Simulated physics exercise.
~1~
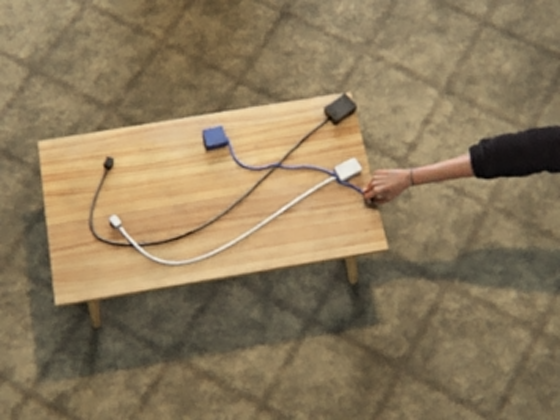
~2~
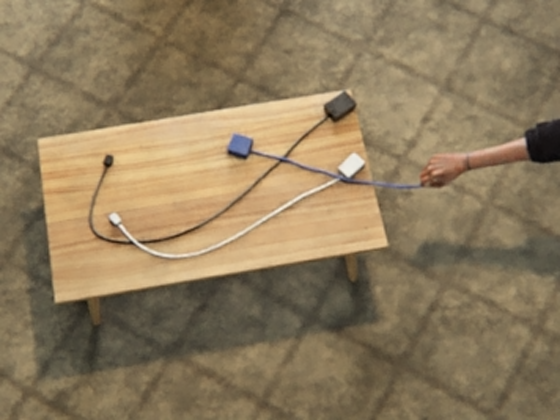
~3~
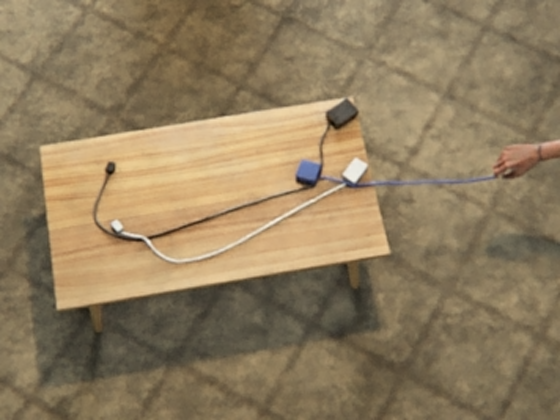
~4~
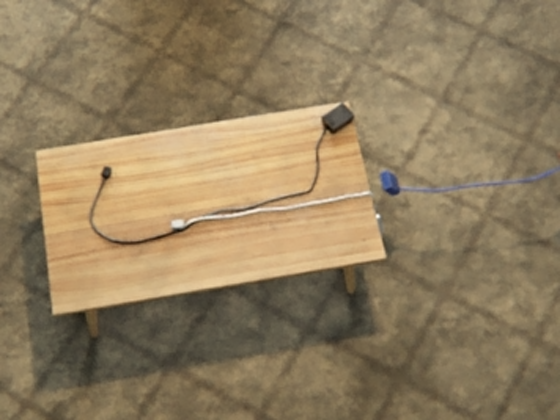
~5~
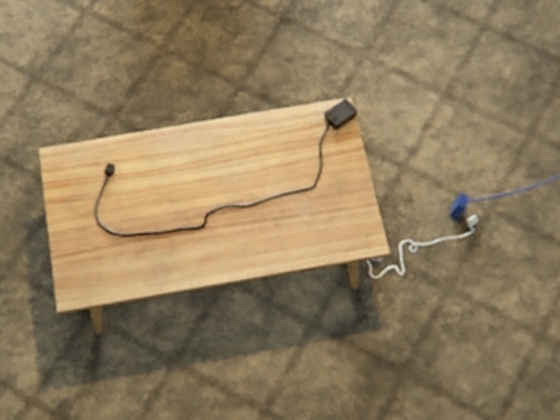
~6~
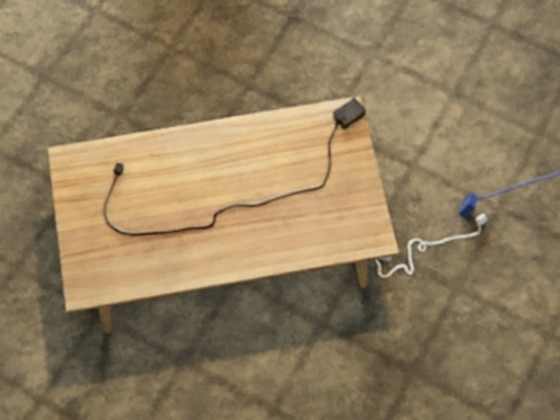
On a wooden table, three charger cables lay across one another as a hand pulled the blue one to the right, dragging its charger off the edge along with the white charger and cable, while the black charger stayed on top.
